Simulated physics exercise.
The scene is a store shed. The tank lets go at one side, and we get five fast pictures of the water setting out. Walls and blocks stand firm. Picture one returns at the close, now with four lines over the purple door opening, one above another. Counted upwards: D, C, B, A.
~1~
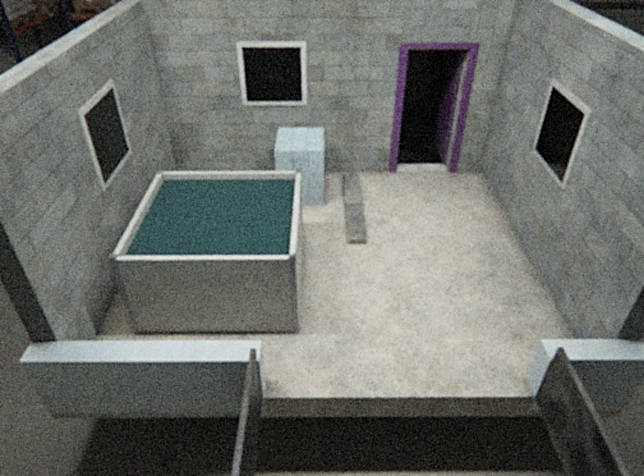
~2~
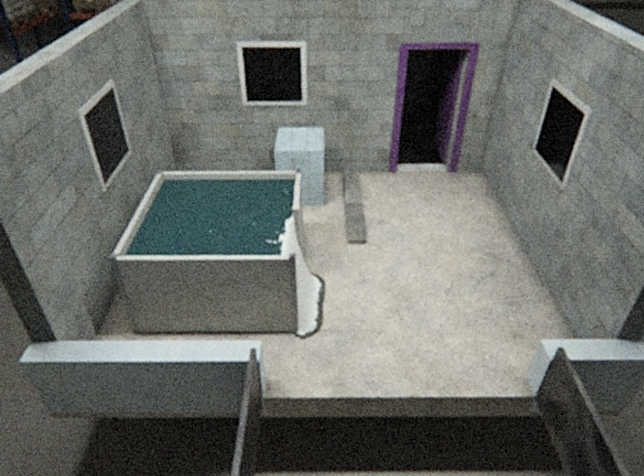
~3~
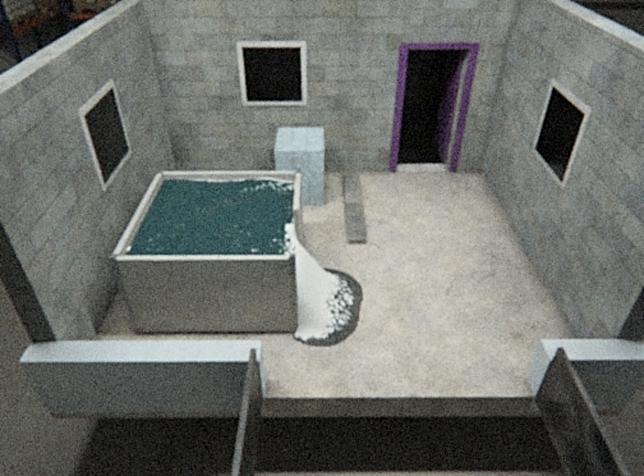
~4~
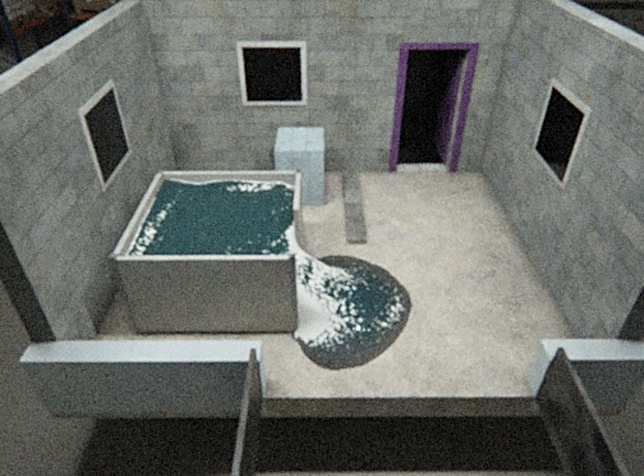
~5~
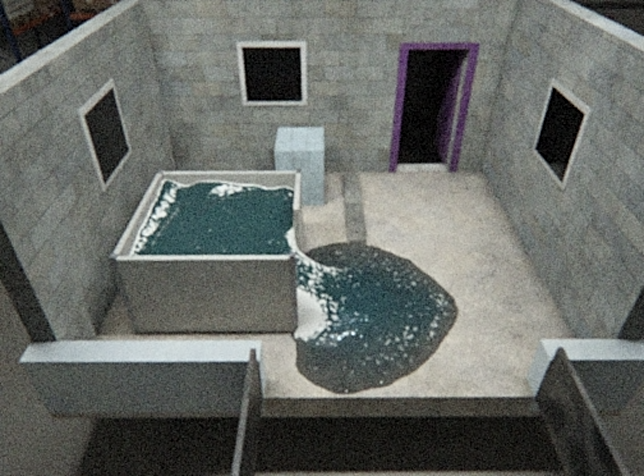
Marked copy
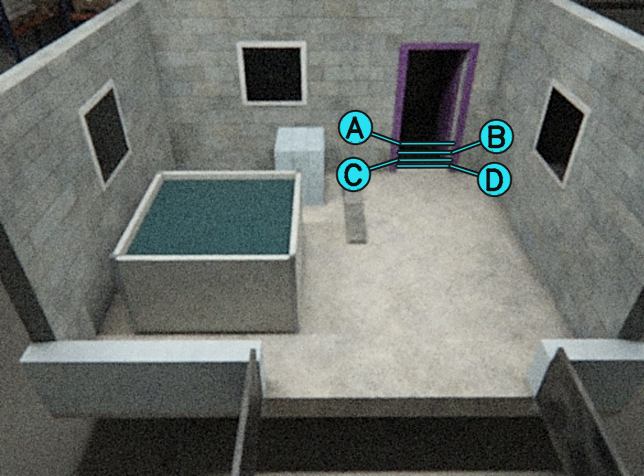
Water in a large tank pours out through its right side and spreads across the floor.
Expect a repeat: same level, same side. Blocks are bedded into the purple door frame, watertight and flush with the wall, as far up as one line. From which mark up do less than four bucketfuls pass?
C will do.
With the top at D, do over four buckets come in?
Yes.
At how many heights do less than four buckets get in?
Three of them.
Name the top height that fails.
D.
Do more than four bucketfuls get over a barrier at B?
No.
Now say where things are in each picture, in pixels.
Water in the tank at rest, its middle at (219, 215); foot of the purple doorway at (422, 172); open gate at (402, 336).
Water covers 1 % of the ground and shows as far out as (313, 281).
Water covers 4 % of the ground and shows as far out as (352, 283).
Water covers 9 % of the ground and shows as far out as (404, 296).
Water covers 17 % of the ground and shows as far out as (450, 314).
On the marked copy, A at (426, 143); B at (425, 152); C at (424, 160); D at (423, 165); from the bottom up D, C, B, A.
With A, nothing gets over.
With B, nothing gets over.
With C, a splash gets over, under a bucket.
With D, about 12 bucketfuls get in.
